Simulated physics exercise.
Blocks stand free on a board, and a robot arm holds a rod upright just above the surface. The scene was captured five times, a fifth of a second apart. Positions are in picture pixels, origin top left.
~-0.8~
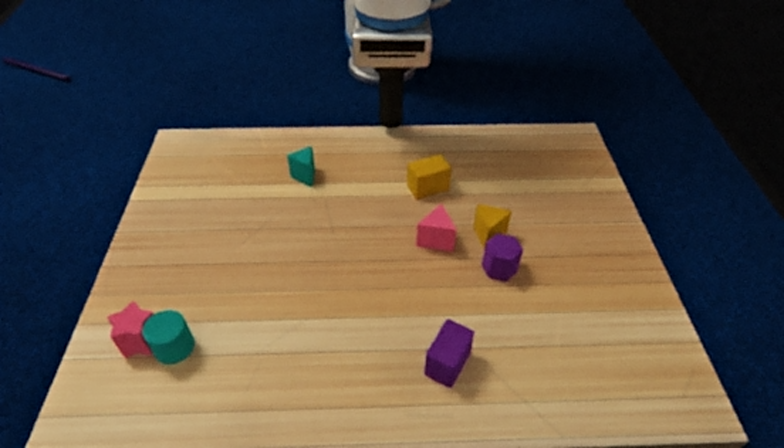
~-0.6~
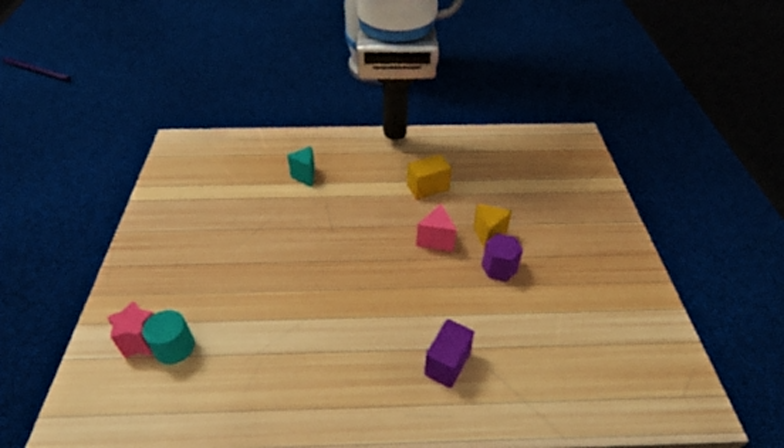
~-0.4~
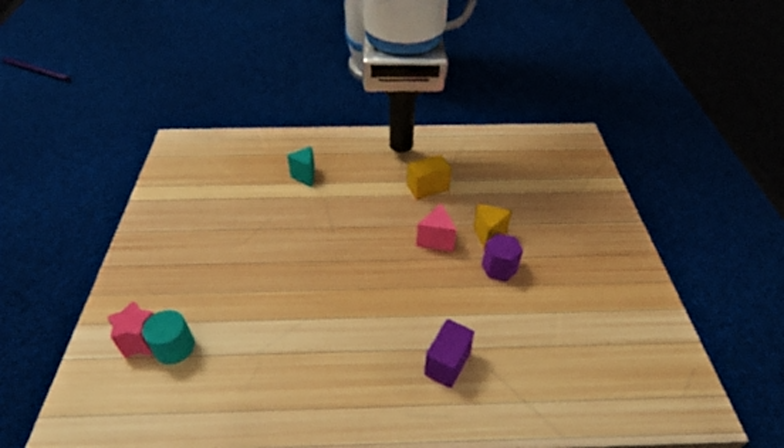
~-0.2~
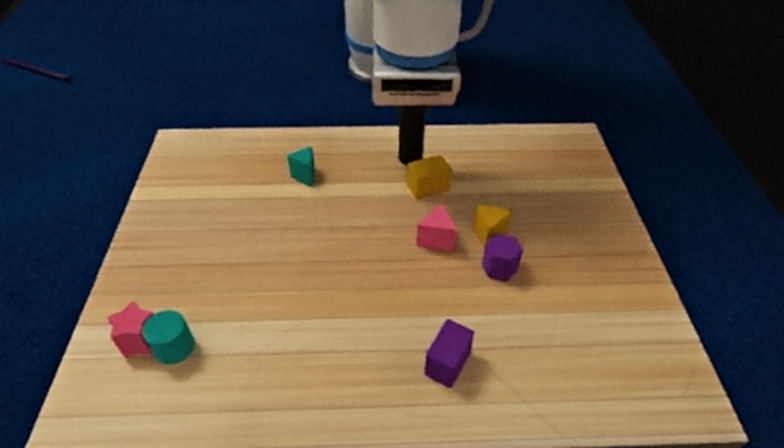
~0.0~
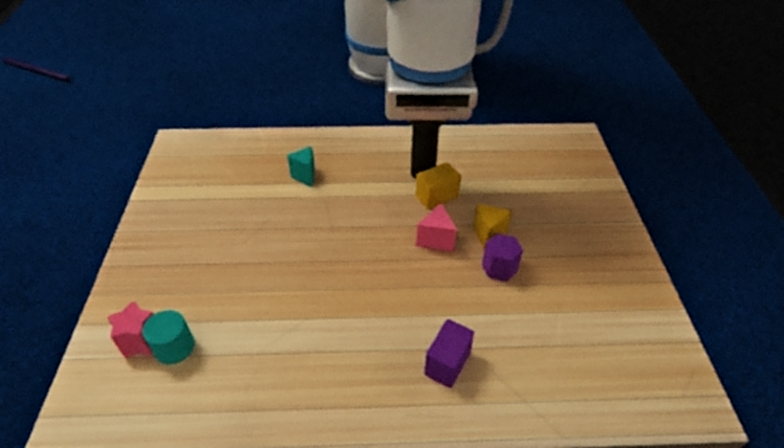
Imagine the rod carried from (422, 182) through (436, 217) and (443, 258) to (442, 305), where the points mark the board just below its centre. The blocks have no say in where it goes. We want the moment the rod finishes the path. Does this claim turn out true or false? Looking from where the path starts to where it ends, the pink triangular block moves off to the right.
This is true.
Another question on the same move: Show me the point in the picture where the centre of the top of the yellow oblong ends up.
In the picture, that point is around (469, 201).
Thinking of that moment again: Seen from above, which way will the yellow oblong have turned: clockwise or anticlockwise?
Seen from above, its turn is counter-clockwise.
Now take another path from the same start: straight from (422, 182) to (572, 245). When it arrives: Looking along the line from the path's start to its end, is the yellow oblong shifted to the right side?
The answer is yes.
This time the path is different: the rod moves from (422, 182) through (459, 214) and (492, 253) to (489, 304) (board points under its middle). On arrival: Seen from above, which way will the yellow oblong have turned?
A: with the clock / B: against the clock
Letter B.
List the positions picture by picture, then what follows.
In the first picture, rod tip at (391, 122); block tops, pink triangular block at (438, 218); yellow oblong at (430, 165); yellow triangular block at (493, 214); purple six-sided block at (505, 246).
In the second picture, rod at (395, 133); blocks unchanged.
In the third picture, rod at (401, 145); blocks unchanged.
In the fourth picture, rod at (411, 159); blocks unchanged.
In the fifth picture, rod at (423, 173); pink triangular block at (438, 218); yellow oblong at (439, 174); yellow triangular block at (493, 214); purple six-sided block at (505, 246).
What follows on the original path. One third of the way, rod at (437, 209); yellow oblong at (466, 199), turned 35° anticlockwise.
Two thirds of the way, rod at (444, 250); pink triangular block at (441, 257), turned 70° clockwise; yellow oblong at (469, 201), turned 60° anticlockwise; yellow triangular block at (496, 214).
At the end, rod at (443, 296); pink triangular block at (440, 307), turned 70° clockwise; yellow oblong at (469, 201), turned 60° anticlockwise; yellow triangular block at (496, 214); purple six-sided block in place.
